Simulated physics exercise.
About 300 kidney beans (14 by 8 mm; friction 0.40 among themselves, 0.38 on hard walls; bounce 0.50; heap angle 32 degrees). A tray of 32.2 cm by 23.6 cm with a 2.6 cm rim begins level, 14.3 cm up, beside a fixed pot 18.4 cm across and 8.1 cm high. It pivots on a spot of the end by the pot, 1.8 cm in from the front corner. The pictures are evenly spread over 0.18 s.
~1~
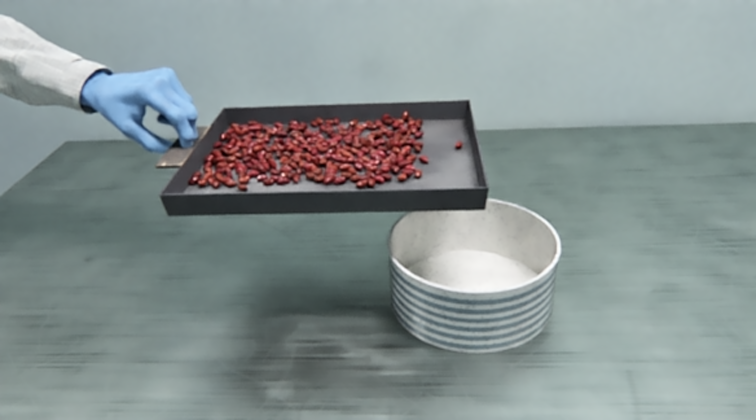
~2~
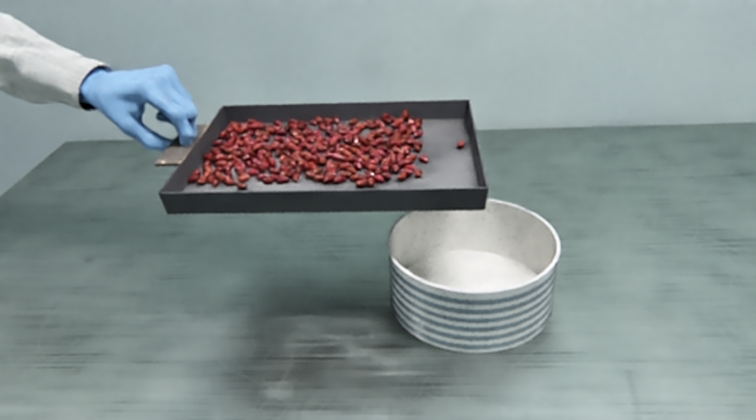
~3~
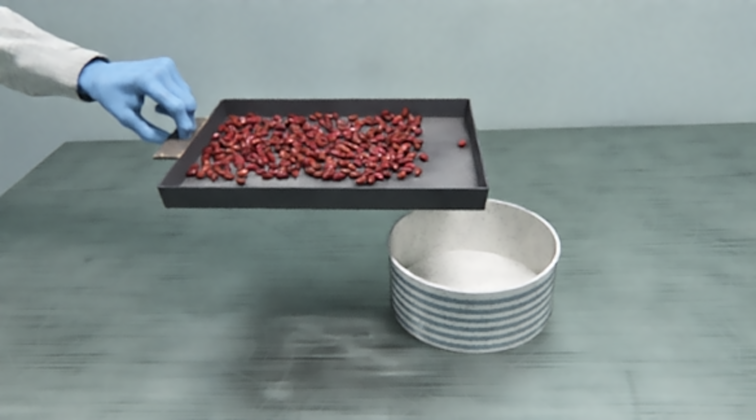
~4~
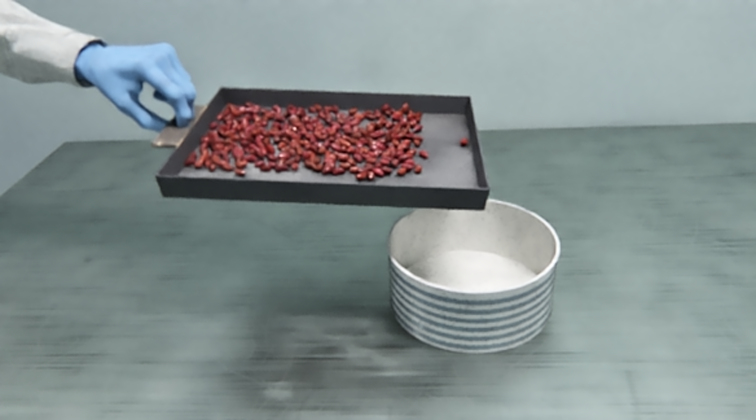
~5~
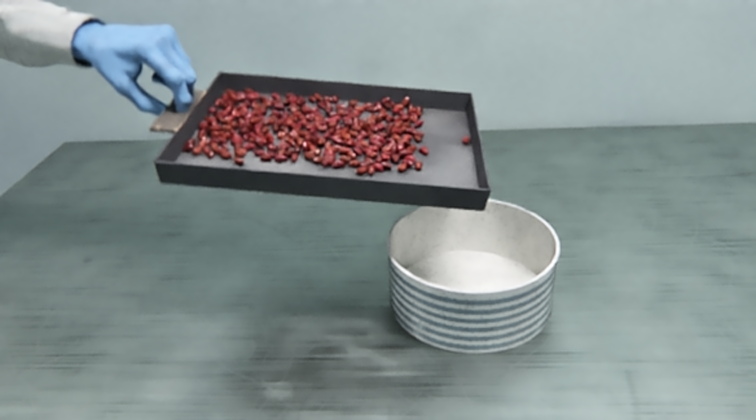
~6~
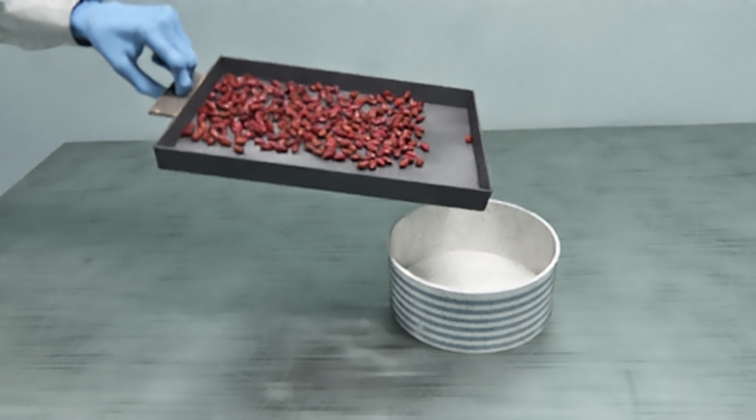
Dark tray of red kidney beans tilting gradually down to the right as a blue-gloved hand raises its left end.
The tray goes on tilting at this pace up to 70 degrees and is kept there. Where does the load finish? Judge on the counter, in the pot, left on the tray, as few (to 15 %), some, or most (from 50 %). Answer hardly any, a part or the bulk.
On the counter: A part; in the pot: A part; left on the tray: A part.
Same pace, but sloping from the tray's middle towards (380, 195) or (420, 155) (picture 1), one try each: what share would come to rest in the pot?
About 30 and 5 per cent.
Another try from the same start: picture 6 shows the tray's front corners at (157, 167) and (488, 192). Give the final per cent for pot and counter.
Pot 20, counter 45.
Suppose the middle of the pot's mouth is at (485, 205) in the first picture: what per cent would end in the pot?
Some 5 per cent.
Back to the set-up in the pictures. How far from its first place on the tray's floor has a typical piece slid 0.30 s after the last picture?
Some 3 cm.
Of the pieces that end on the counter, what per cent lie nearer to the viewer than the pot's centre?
Roughly 80 per cent.
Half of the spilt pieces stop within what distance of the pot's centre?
Roughly 22 cm.
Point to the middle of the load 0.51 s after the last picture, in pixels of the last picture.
Around (476, 133).
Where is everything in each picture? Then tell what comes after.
The first picture shows tray tilt 0 degrees, front corners at (163, 193) and (485, 187); middle of the pieces at (312, 150); pot at (472, 239).
The second picture shows tray tilt 0 degrees, front corners at (162, 191) and (485, 187); middle of the pieces at (311, 148).
The third picture shows tray tilt 2 degrees, front corners at (161, 185) and (486, 187); middle of the pieces at (311, 144).
The fourth picture shows tray tilt 4 degrees, front corners at (159, 174) and (486, 188), lowest corner right front; middle of the pieces at (310, 137).
The fifth picture shows tray tilt 8 degrees, front corners at (158, 160) and (488, 188), lowest corner right front; middle of the pieces at (310, 127).
The sixth picture shows tray tilt 11 degrees, front corners at (157, 145) and (489, 189), lowest corner right front; middle of the pieces at (311, 117); pot at (471, 240).
Then, 0.30 s after the last picture, tilt 40 degrees; the tray holds 100 %, the pot 0 %.
Then, 0.51 s after the last picture, tilt 60 degrees; the tray holds 100 %, the pot 0 %.
Then, 0.83 s after the last picture, tilt 70 degrees; the tray holds 40 %, the pot 20 %.
In the end, counter 40 %, pot 25 %, tray 35 %.
